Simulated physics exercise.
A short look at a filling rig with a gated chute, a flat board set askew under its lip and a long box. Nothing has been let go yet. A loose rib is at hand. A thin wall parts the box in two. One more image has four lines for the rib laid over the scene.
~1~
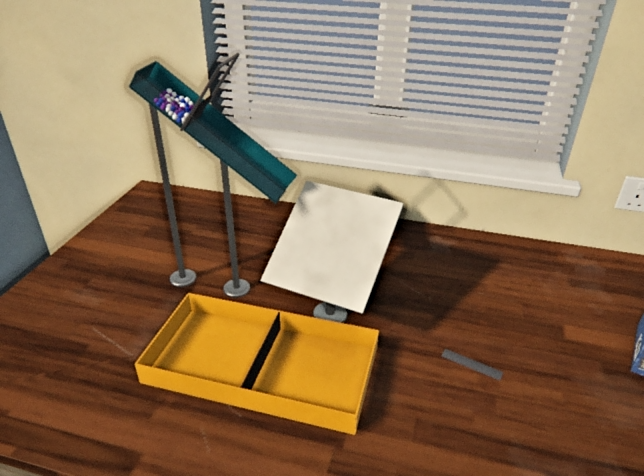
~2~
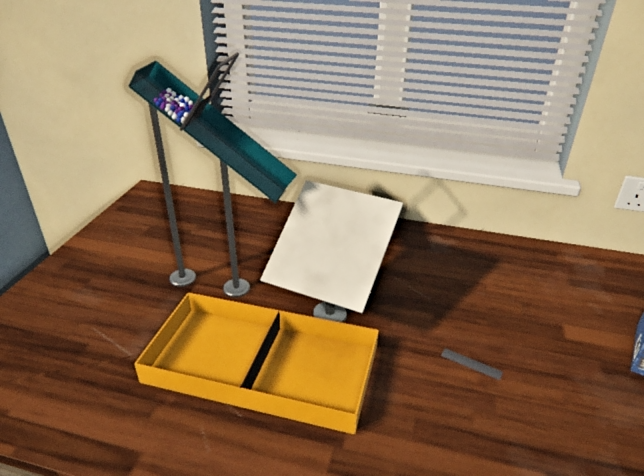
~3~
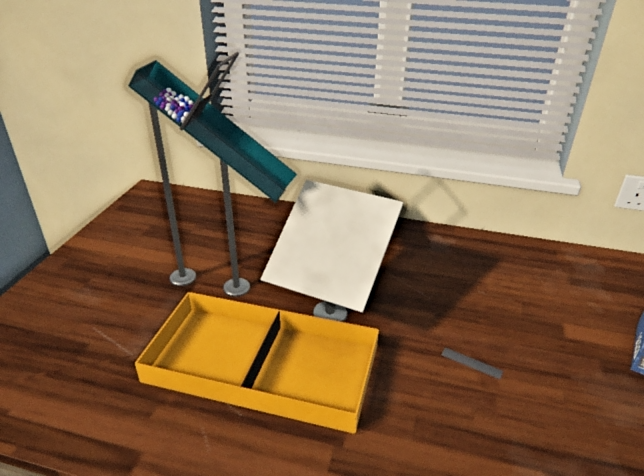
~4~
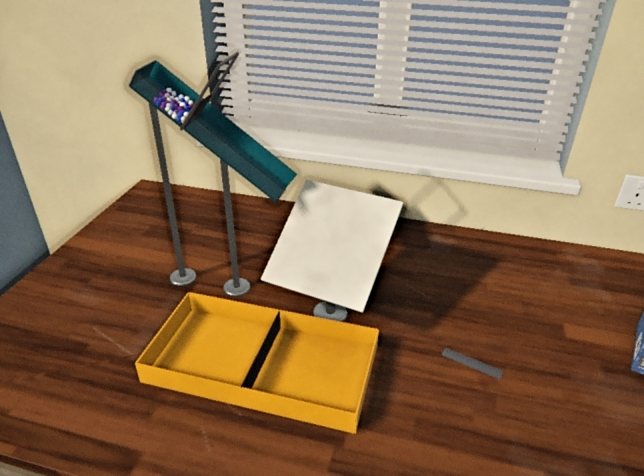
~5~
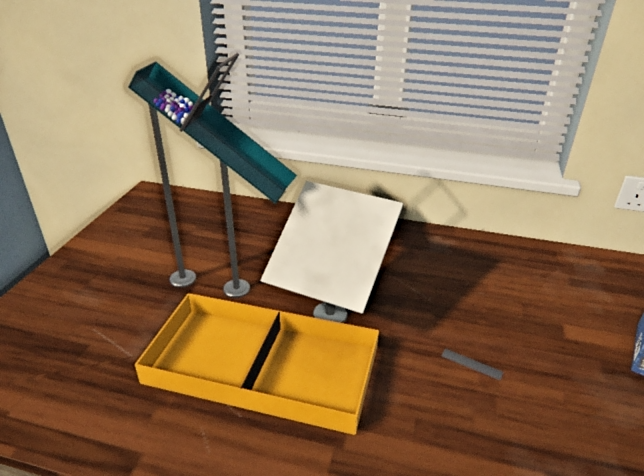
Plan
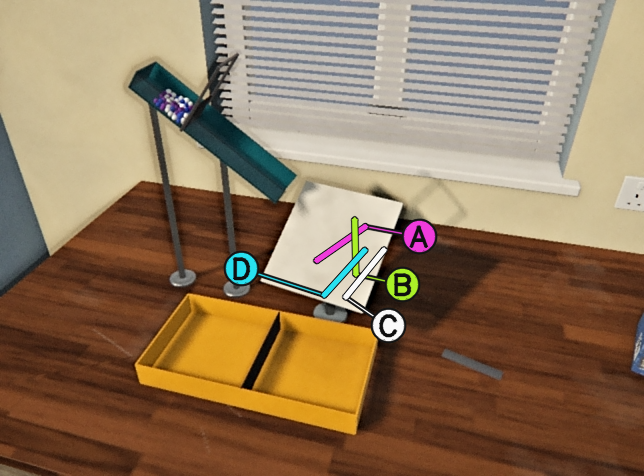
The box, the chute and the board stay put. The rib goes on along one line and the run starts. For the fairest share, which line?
The answer is line A.
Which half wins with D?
More lands on the right.
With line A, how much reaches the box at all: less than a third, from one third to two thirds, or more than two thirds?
More than two thirds.
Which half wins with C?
The right half.
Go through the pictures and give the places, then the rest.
Load behind the gate near (183, 106), round plastic beads; lip of the chute near (282, 195), sloping fairly steeply, in the first picture.
Middle of the board near (332, 241), tilted fairly steeply; middle of its low edge near (309, 296); of its high edge near (353, 191), in the second picture.
Front corners of the box near (136, 363) and (356, 415); front end of its middle wall near (241, 388); gate still shut near (202, 103), in the third picture.
Middle of the load near (183, 105); lip near (282, 194), in the fourth picture.
Middle of the load near (182, 107); lip near (282, 195), in the fifth picture.
On the marked copy, line A from (365, 226) to (316, 260); line B from (354, 219) to (355, 274); line C from (384, 249) to (345, 297); line D from (364, 250) to (324, 295).
Choosing A, of what is caught, close to two thirds in the left half, close to a third in the right.
Choosing B, of what is caught, only a few in the left half, all but a few in the right.
Choosing C, of what is caught, only a few in the left half, all but a few in the right.
Choosing D, of what is caught, only a few in the left half, all but a few in the right.
